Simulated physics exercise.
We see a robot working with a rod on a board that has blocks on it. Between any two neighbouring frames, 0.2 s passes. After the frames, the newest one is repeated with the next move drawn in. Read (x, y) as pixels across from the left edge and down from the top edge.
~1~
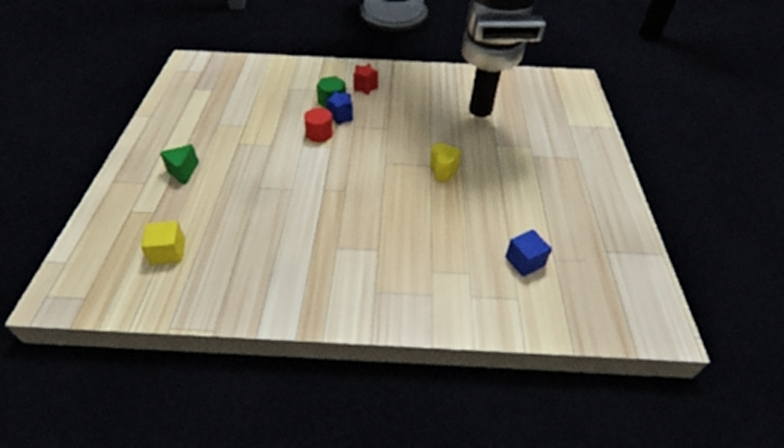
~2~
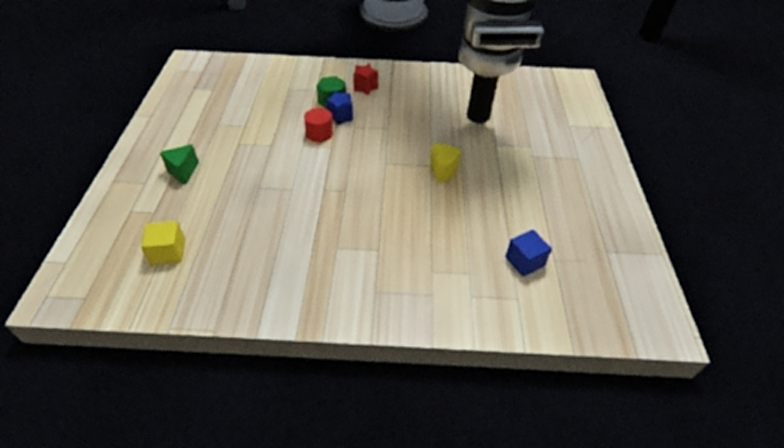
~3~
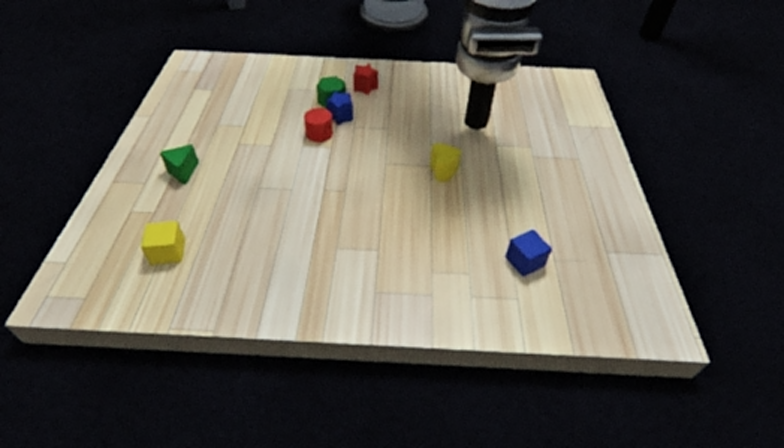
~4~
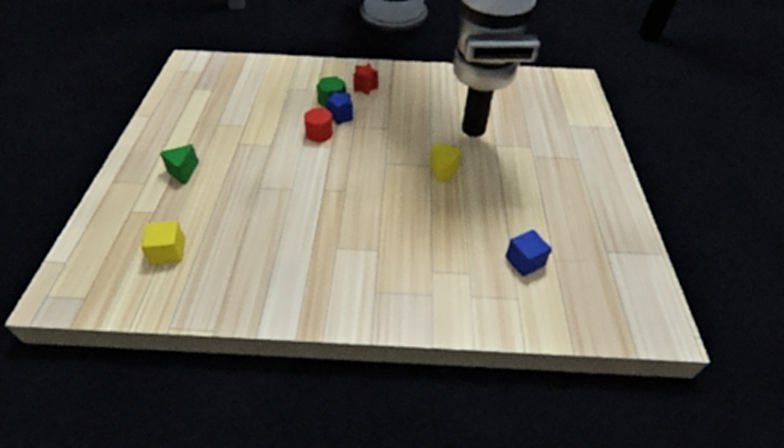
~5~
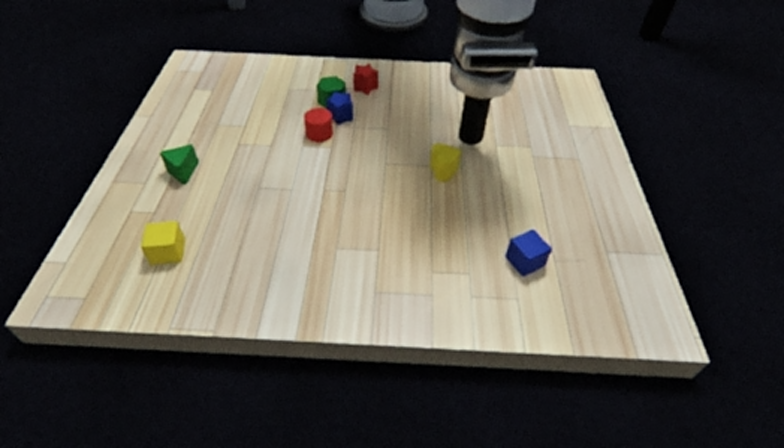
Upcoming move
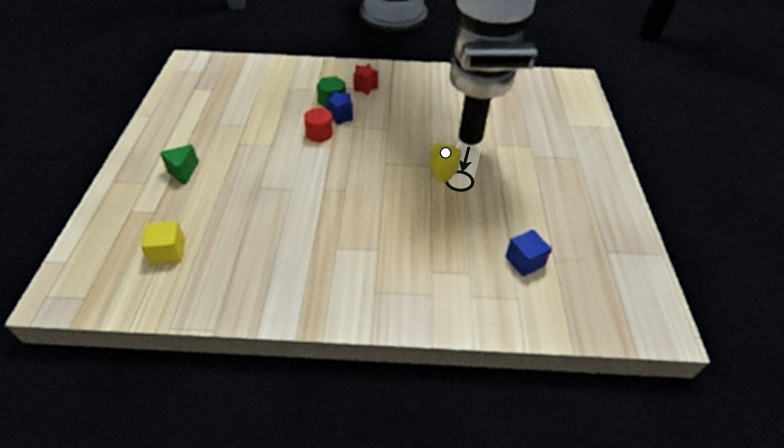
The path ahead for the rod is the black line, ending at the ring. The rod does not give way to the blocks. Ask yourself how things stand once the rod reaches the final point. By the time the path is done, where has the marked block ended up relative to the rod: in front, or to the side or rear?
Most likely the marked block slides off.
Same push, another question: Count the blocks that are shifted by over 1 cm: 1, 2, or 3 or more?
Most likely one.
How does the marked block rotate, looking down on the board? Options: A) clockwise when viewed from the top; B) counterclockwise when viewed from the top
I'll go with A - clockwise when viewed from the top.
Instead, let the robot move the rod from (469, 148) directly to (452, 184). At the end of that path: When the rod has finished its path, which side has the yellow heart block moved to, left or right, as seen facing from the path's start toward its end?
Its shift is rightward.
The line goes straight from (469, 148) to (459, 181); the dot is on the yellow heart block.
On the path given first. Halfway along, rod (466, 154); yellow heart block (444, 154).
At the end, rod (461, 170); yellow heart block (437, 161), turned 70° clockwise.
